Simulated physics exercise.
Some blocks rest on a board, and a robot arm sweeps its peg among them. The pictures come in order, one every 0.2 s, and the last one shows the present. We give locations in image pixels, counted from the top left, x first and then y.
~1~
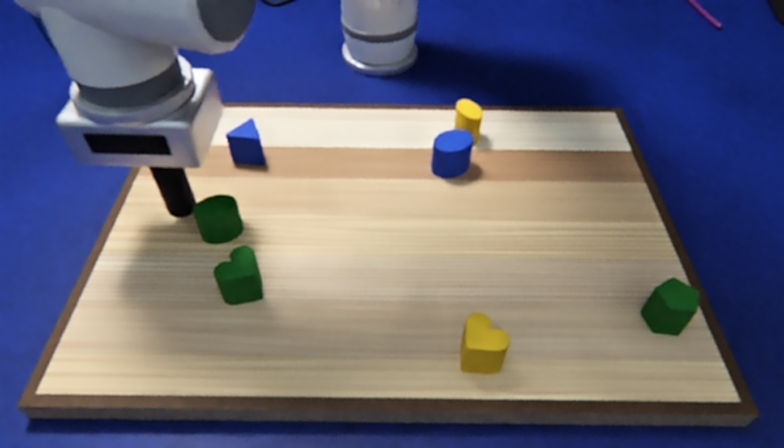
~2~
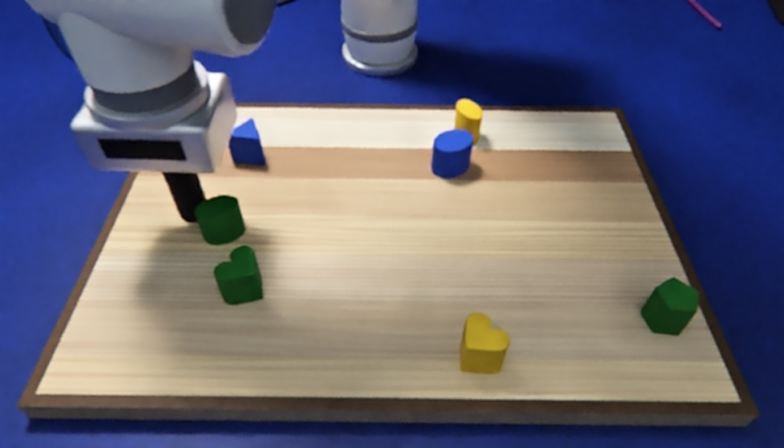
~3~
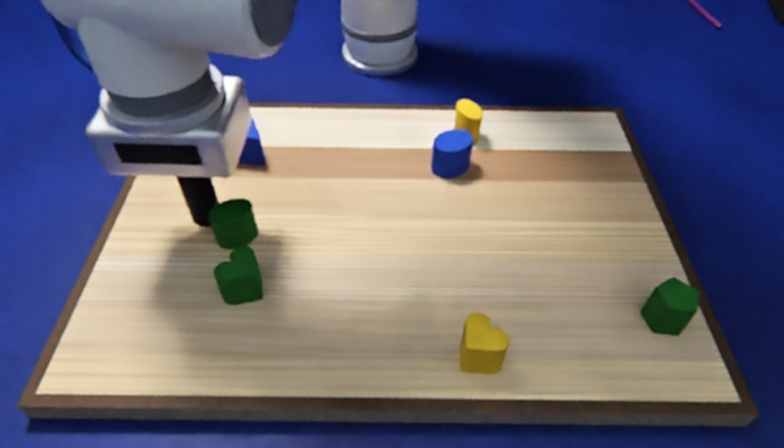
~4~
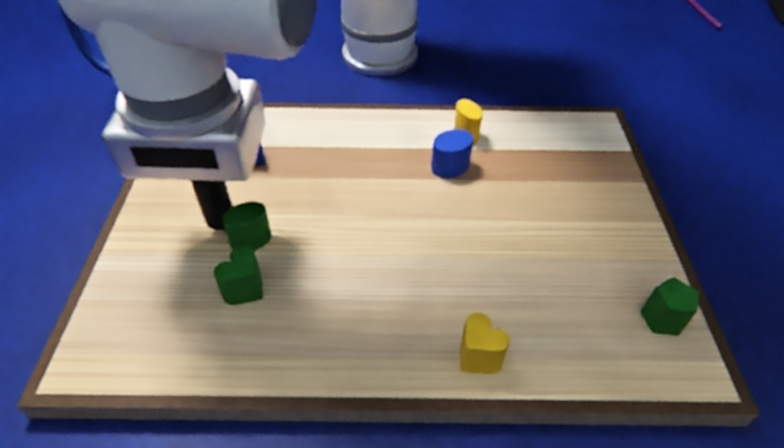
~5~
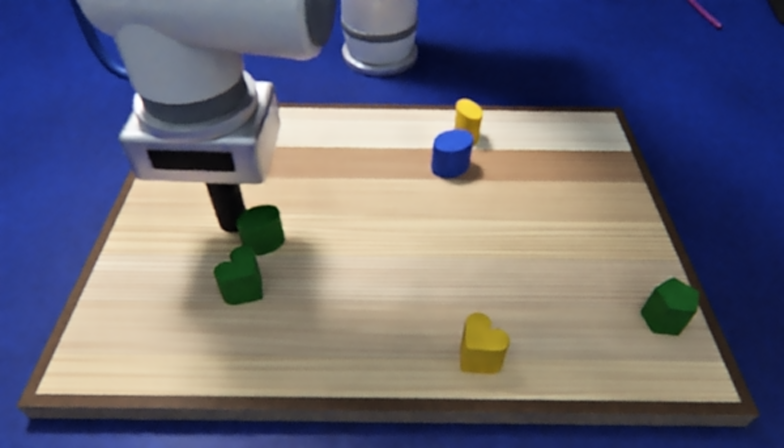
On a wooden board, a robot arm's black peg pushing a green oval block slowly rightward, past a green heart-shaped block.
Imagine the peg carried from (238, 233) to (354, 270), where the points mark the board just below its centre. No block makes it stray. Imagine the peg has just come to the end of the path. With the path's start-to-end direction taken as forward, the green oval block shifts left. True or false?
It is true.
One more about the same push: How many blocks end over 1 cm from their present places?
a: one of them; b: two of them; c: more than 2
The correct letter is a.
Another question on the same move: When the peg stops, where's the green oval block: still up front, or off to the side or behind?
It is driven along in front.
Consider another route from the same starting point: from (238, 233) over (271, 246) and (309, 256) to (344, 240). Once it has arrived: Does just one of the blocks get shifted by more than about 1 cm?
I believe so.
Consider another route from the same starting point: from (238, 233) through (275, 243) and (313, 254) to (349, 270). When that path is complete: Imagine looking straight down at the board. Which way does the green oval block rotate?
Verdict: Counterclockwise.
On the path given first. One third of the way, peg (274, 236); green oval block (300, 227).
Two thirds of the way, peg (313, 248); green oval block (343, 235), turned 30° anticlockwise.
At the end, peg (353, 260); green heart-shaped block not moved; green oval block (385, 240), turned 60° anticlockwise.
